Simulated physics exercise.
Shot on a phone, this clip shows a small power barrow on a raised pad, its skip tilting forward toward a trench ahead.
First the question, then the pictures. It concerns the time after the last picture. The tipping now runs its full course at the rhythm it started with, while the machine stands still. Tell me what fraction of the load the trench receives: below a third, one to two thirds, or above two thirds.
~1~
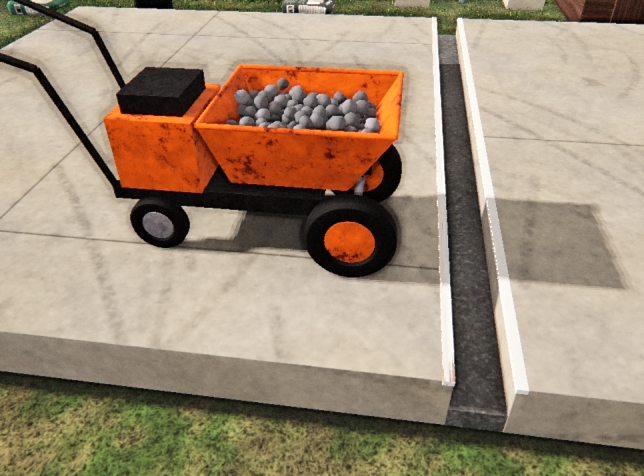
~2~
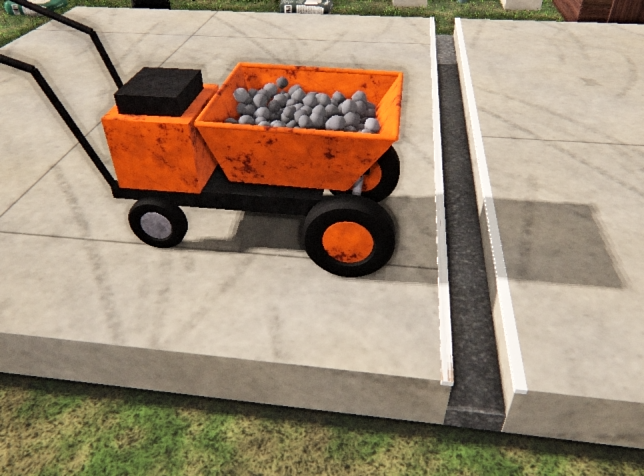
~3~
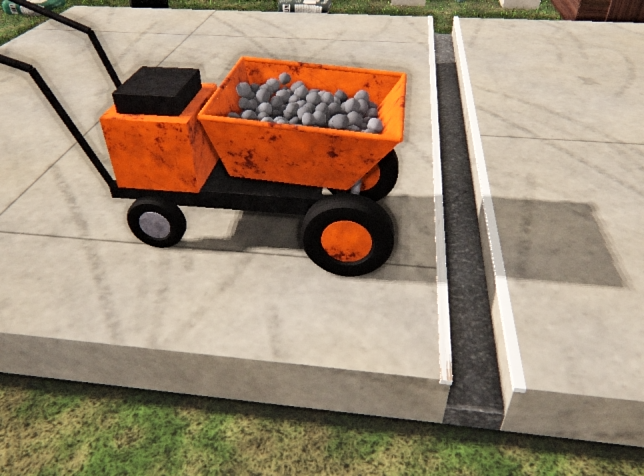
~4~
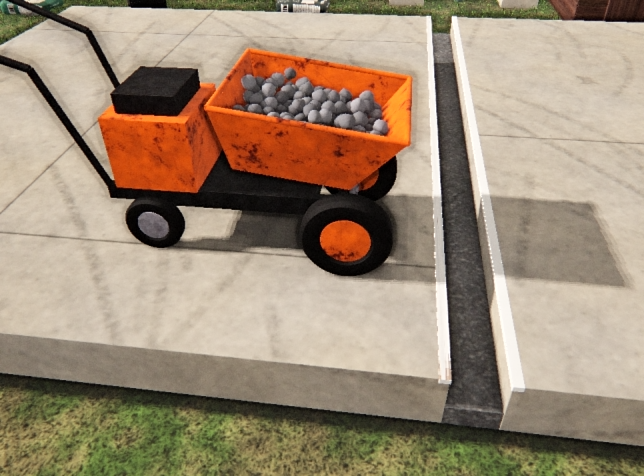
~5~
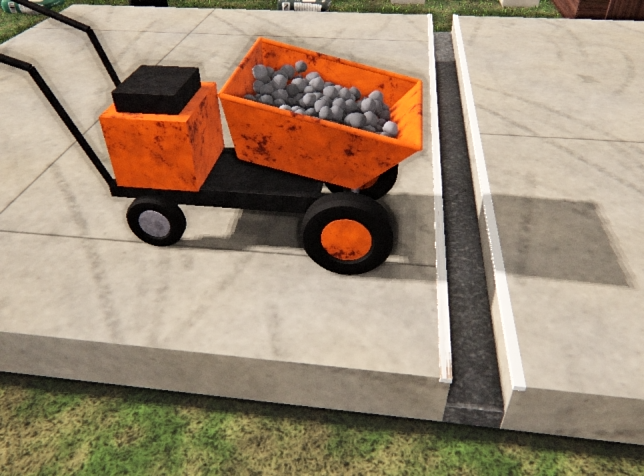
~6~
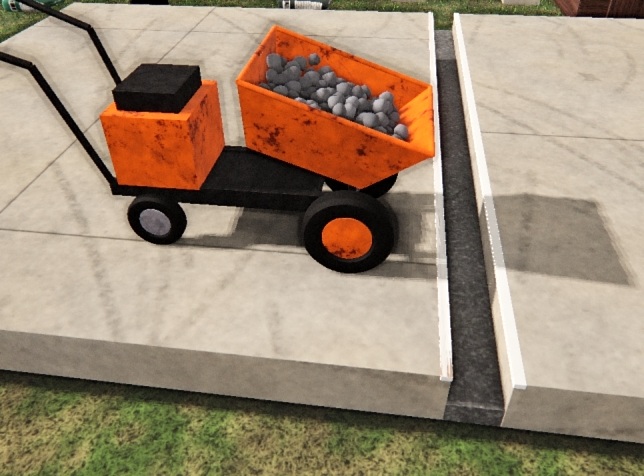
The amount that reaches the trench will sit in the middle band of a third to two thirds.
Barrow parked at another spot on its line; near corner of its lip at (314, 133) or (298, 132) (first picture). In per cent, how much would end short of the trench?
Try 1: 30 %. Try 2: 40 %.
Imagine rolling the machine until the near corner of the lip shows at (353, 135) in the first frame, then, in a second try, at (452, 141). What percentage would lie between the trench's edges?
First try: Around 70 %; second try: Around 0 %.
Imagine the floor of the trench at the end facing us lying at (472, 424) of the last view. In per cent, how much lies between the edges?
I'd put it at some 60 in a hundred.
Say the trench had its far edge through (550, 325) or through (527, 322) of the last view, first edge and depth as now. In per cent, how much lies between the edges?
Estimated share: Try 1 approx. 90 in a hundred, try 2 approx. 80 in a hundred.
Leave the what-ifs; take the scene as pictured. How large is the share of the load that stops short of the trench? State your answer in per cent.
0 percent.
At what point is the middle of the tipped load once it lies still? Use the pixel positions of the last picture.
Around (486, 236).
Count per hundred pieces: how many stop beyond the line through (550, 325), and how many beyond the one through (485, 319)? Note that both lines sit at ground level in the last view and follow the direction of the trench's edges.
Near 20 % and near 60 %, in that order.
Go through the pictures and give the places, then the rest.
The first frame shows lip of the skip (395, 138), level; top of the load (306, 115), round cobbles; first edge of the trench (447, 319); far edge (512, 326), the trench under half as wide as the skip, and about as deep as wide.
The second frame shows lip of the skip (396, 139), level; top of the load (291, 112).
The third frame shows lip of the skip (400, 140), tipped barely; top of the load (294, 108).
The fourth frame shows lip of the skip (408, 144), tipped a little; top of the load (282, 98).
The fifth frame shows lip of the skip (420, 149), tipped a little; top of the load (279, 97).
The sixth frame shows lip of the skip (432, 155), tipped clearly; top of the load (292, 88); first edge of the trench (444, 315); far edge (510, 321).
Just after the last frame, skip tipped steeply; every one in the skip.
A moment on, skip tipped right over; the larger part in the skip; about a tenth in or heaped over the trench; about a tenth beyond it; just a few falling.
Further on, skip tipped right over; about a tenth in the skip; roughly half in or heaped over the trench; roughly a third beyond it.
When it is over, skip tipped right over; about a tenth in the skip; roughly half in or heaped over the trench; roughly a third beyond it.
